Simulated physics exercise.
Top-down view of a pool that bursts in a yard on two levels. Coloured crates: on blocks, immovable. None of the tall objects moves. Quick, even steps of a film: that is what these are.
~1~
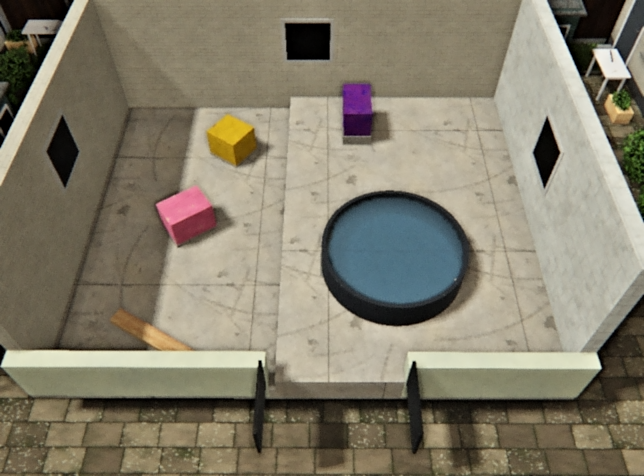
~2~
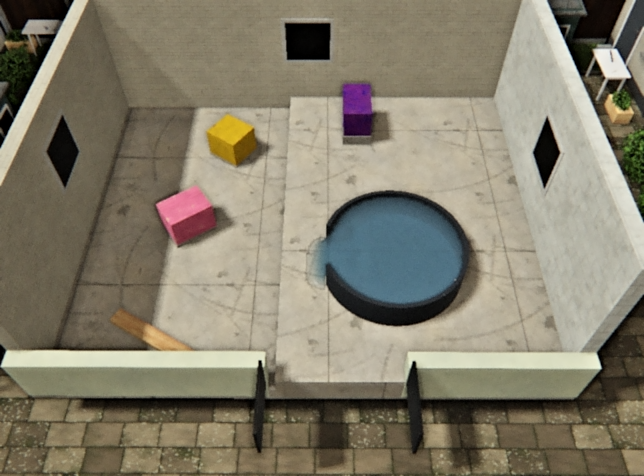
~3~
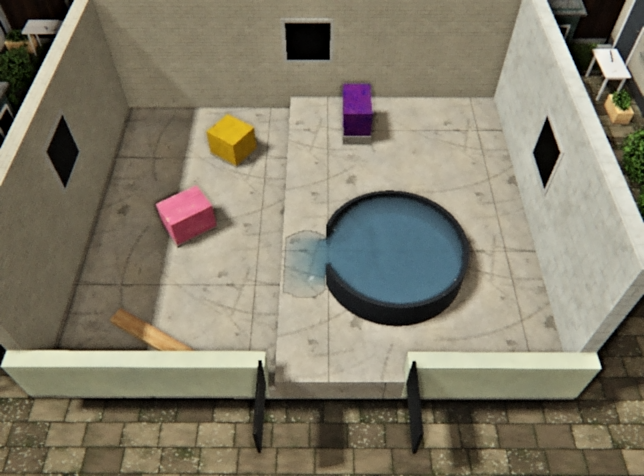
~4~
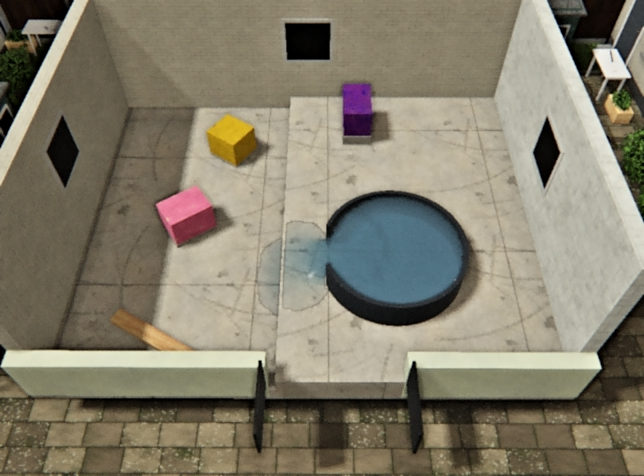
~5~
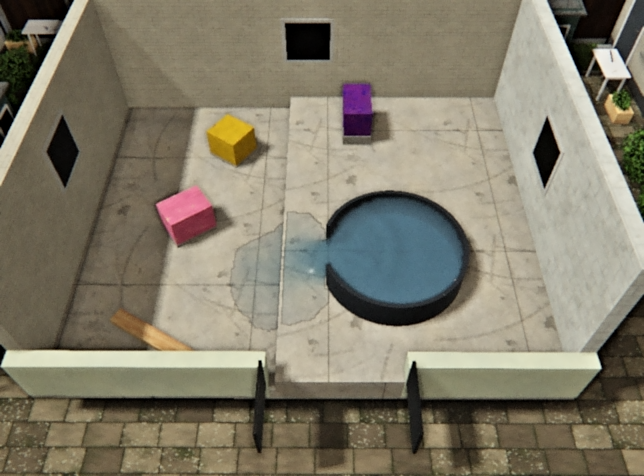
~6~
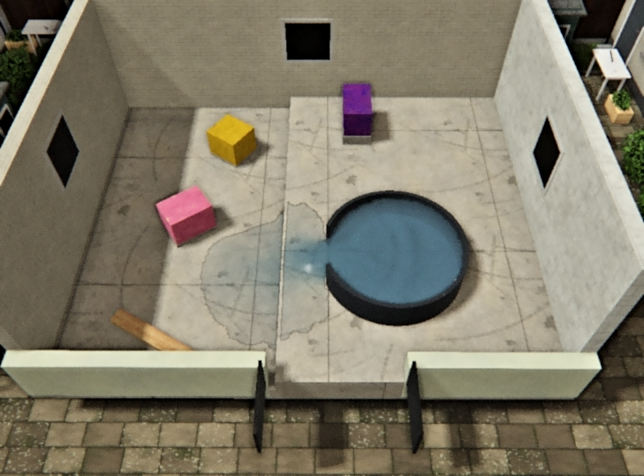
Water pouring from the left side of a round pool and spreading left across a walled yard toward a pink crate.
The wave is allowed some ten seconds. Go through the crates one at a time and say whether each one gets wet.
At the end, the pink crate is within reach of the water. The yellow crate is within reach of the water. The purple crate is out of reach of the water.
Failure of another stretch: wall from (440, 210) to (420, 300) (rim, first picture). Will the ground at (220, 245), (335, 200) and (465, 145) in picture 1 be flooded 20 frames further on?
Well, the first one's left untouched, the second's left untouched, and the third's sodden.
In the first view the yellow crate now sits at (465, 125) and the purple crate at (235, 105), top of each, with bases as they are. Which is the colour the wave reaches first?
First: The one in pink.
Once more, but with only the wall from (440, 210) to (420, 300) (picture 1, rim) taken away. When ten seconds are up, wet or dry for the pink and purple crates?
Well, the pink crate is never reached, and the purple crate is never reached as well.
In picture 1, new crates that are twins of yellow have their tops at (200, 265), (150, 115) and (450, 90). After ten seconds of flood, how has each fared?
Well, the first one goes wet, the second goes wet, and the third is never reached.
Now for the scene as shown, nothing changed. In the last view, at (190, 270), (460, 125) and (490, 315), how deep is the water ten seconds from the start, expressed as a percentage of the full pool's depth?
Going in order, that's 14, 0 and 0 %.
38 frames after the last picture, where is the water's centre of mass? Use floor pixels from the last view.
(246, 258).
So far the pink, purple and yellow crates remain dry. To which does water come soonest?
Answer: That's the pink one.
A moment on, water covers 20 % of the floor; the pink crate water round its plinth, the yellow crate not reached, the purple crate not reached.
Next, water covers 25 % of the floor; the pink crate water round its plinth, the yellow crate water round its plinth, the purple crate not reached.
Then, water covers 35 % of the floor; the pink crate water round its plinth, the yellow crate water round its plinth, the purple crate not reached.
Later, water covers 45 % of the floor; the pink crate water round its plinth, the yellow crate water round its plinth, the purple crate not reached.
In the end, water covers 50 % of the floor; the pink crate was topped, the yellow crate was topped, the purple crate stayed above the water.
